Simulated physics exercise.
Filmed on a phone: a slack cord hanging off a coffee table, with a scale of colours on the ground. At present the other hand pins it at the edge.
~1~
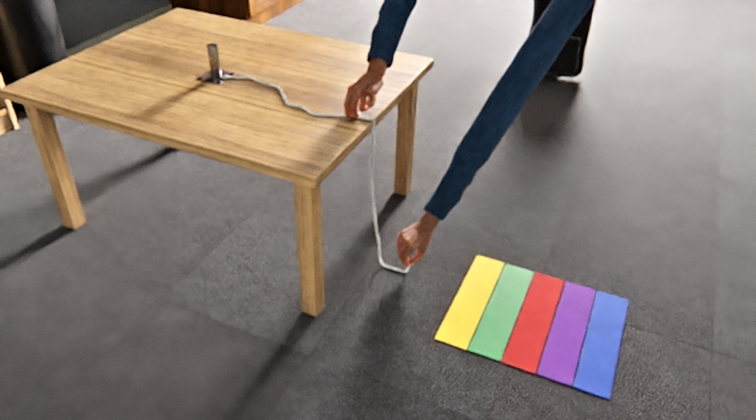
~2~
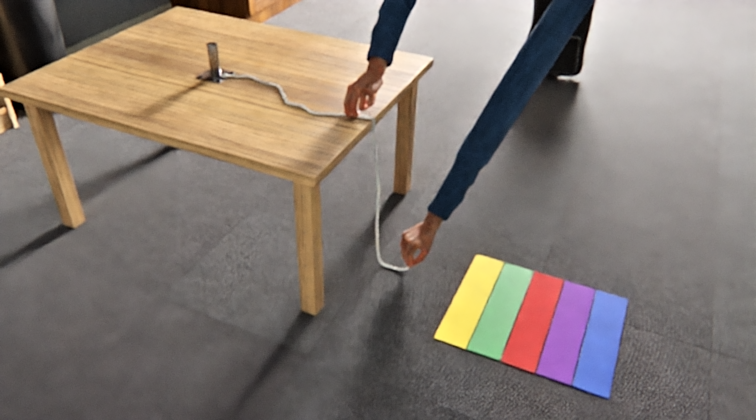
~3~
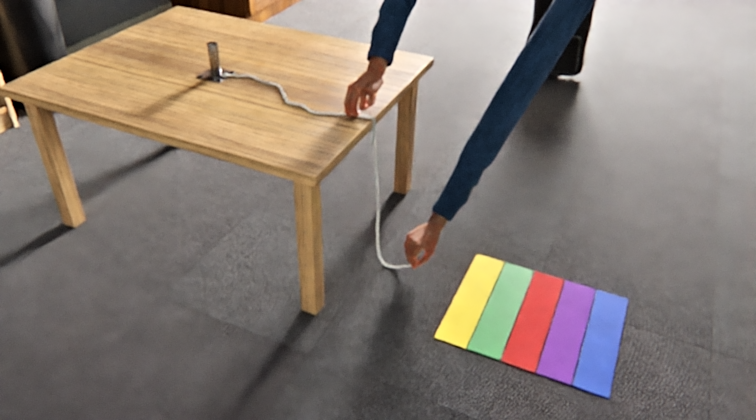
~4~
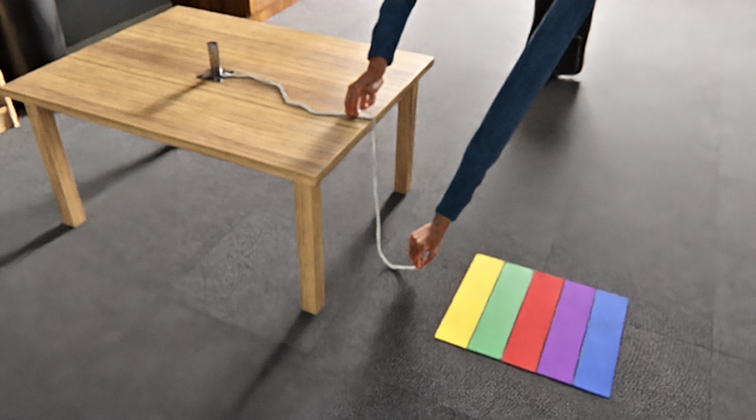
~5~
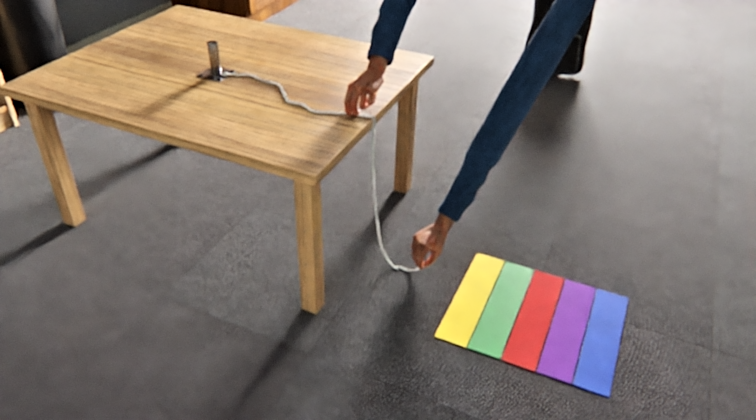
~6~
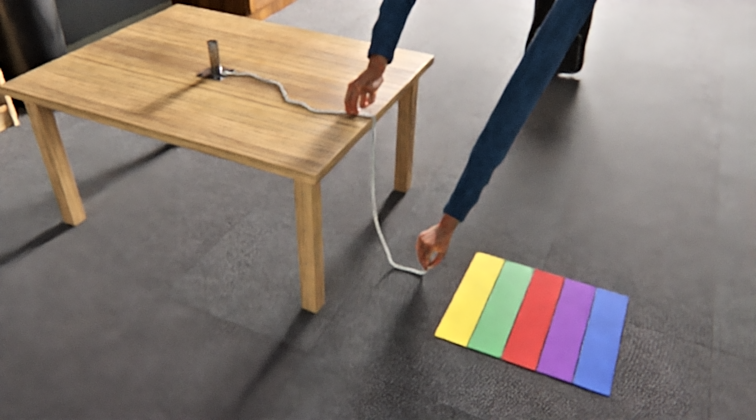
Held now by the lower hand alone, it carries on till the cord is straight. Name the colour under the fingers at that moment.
Red.
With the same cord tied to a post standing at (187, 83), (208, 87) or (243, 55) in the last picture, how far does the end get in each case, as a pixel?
One per try, in order: (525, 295), (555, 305), (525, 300).
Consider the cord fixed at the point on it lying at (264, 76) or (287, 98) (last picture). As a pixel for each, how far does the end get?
(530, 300); (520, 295).
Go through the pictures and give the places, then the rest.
The first picture shows end (409, 264); yellow (458, 327); green (491, 338); red (525, 349); purple (559, 361); blue (595, 373).
The second picture shows end (412, 264); cord through (252, 77) (284, 98) (333, 114) (375, 149) (378, 204) (378, 256).
The third picture shows end (417, 265).
The fourth picture shows end (420, 266); cord through (253, 77) (285, 97) (334, 113) (374, 148) (377, 203) (382, 256).
The fifth picture shows end (423, 266).
The sixth picture shows end (428, 267); cord through (252, 75) (285, 96) (334, 112) (373, 146) (374, 201) (388, 254).
Soon after, end near (489, 286); over yellow.
Then, end near (521, 296); over green.
At full stretch, end near (540, 302); over red. It gets as far as the red strip.
